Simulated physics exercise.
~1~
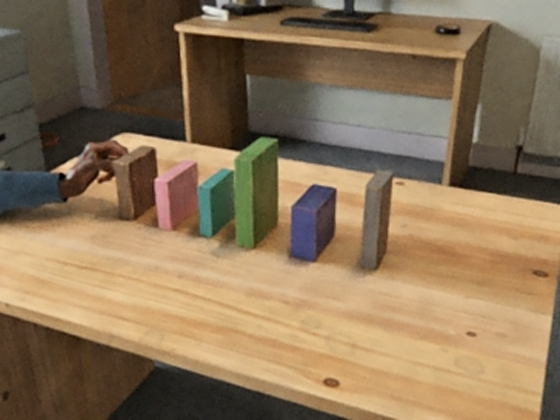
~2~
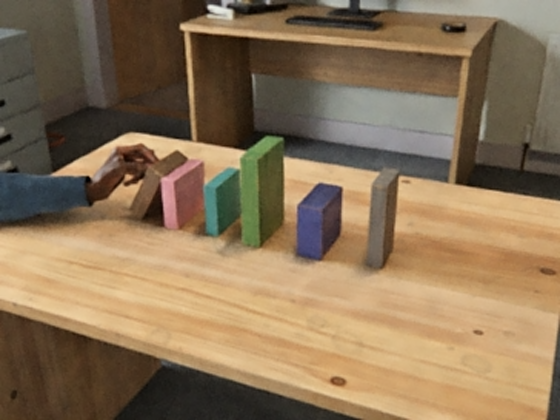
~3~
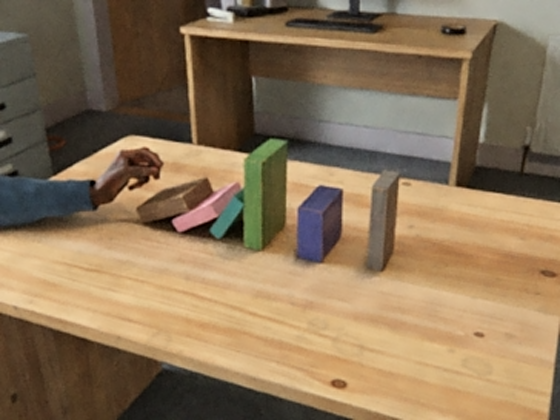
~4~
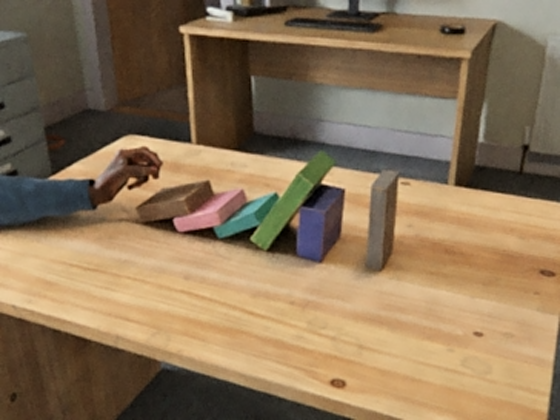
On a wooden table, a hand tips the brown block rightward, toppling pink and turquoise boards before the green block leans over the blue.
